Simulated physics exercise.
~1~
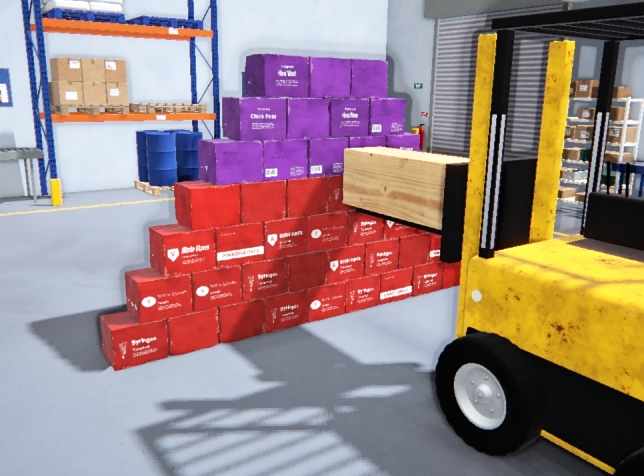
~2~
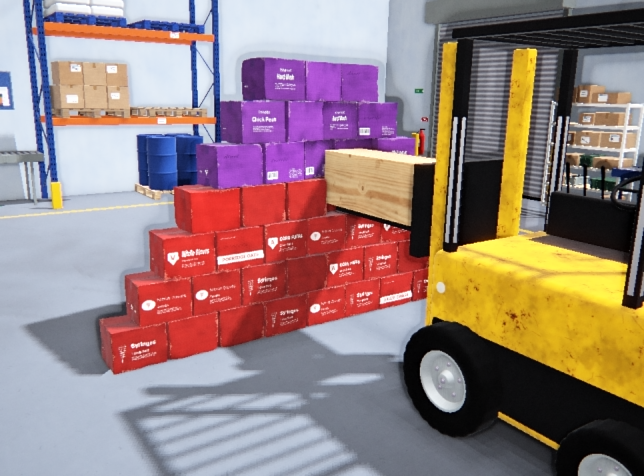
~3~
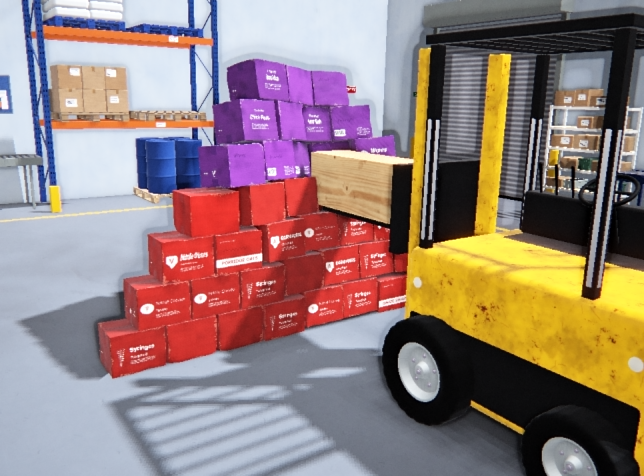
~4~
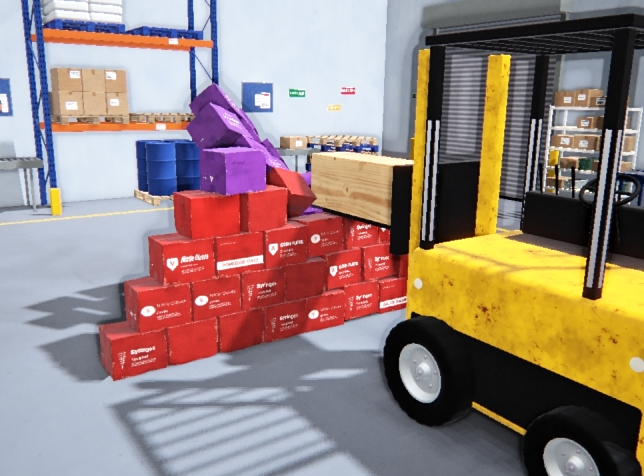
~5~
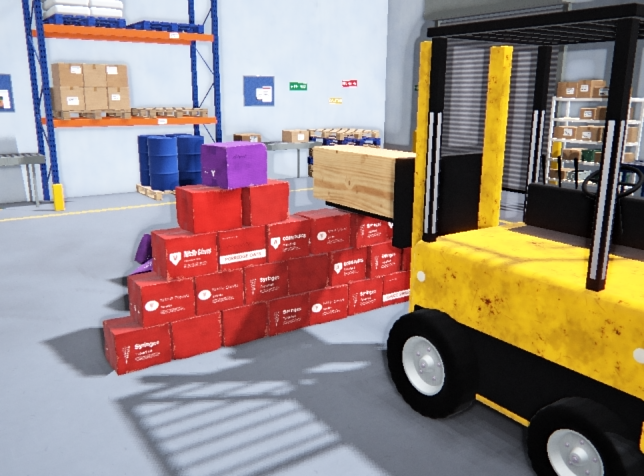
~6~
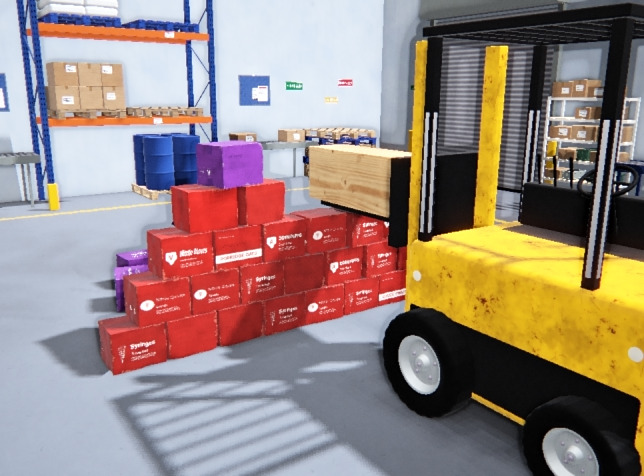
In a warehouse, a yellow forklift moves left, pushing a wooden case on its raised forks into a stepped wall of red and purple cartons; the purple ones lean and topple, leaving one purple carton on top of the red rows, most of which still stand beside the halted forklift.
